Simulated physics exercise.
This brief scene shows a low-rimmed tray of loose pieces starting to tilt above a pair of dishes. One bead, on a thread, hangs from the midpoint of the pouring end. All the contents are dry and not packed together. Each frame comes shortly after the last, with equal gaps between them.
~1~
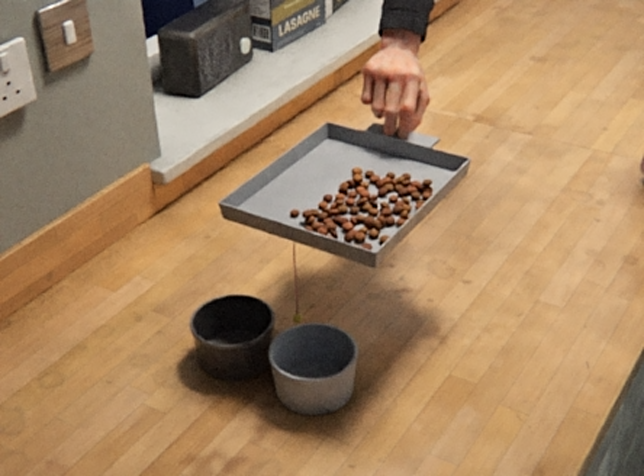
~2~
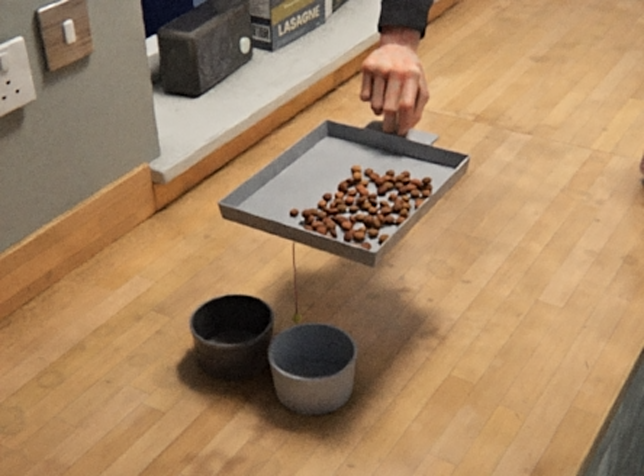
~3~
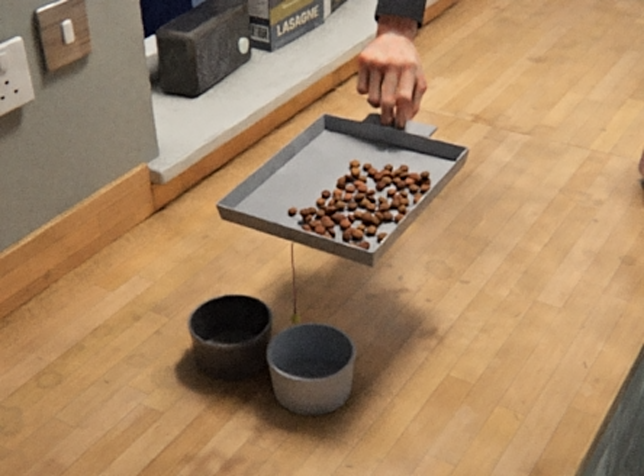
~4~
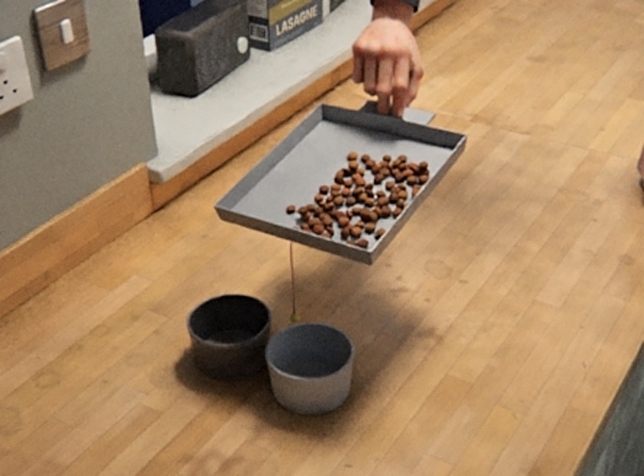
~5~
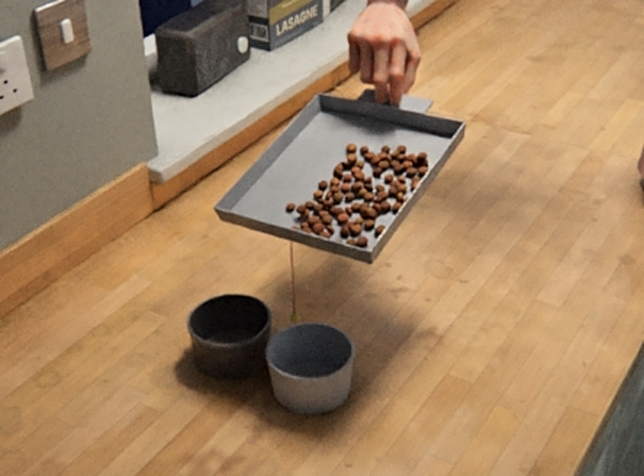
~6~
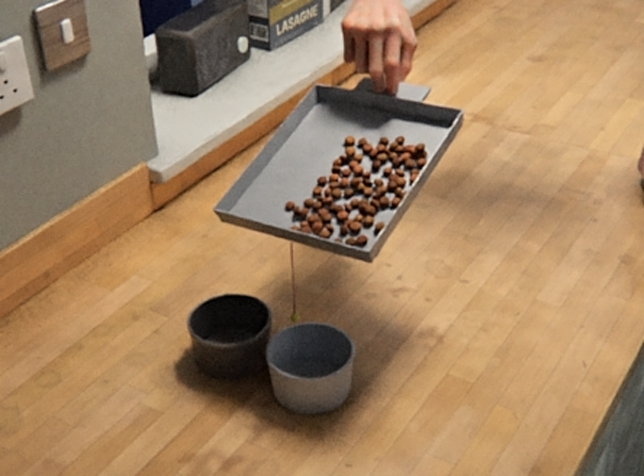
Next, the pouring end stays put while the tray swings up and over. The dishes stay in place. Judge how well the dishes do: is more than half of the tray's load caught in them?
Yes: Catch exceeds half.
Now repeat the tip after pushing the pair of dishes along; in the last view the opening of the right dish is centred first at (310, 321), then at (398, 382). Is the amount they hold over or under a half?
Placing 1: A minority of it. Placing 2: A minority of it.
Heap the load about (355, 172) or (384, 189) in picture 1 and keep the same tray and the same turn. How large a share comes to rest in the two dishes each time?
Close to 70 per cent, followed by close to 70 per cent.
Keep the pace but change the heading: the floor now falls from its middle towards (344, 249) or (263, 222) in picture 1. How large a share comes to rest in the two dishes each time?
Around 30 percent for the first aim and around 90 percent for the second.
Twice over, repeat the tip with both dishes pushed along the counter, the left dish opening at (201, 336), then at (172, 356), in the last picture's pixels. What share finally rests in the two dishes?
Close to 70 in a hundred, then close to 10 in a hundred.
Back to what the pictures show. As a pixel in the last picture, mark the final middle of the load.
The centre comes to rest near (249, 366).
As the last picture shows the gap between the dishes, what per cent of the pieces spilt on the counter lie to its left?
Left share: Close to 80 %.
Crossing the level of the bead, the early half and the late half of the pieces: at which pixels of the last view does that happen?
The leading part at (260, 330), the rest of it at (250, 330).
Shortly afterwards, tray tipped steeply; the whole lot on the tray.
Next, tray tipped right over; near two thirds on the tray; a little in the right dish; a little in the left dish; a little outside both; a little in the air.
Some moments later, tray tipped past a quarter turn; near a quarter in the right dish; near a third in the left dish; near a third outside both.
In the end, tray tipped past a quarter turn; near a quarter in the right dish; near a third in the left dish; near a third outside both.
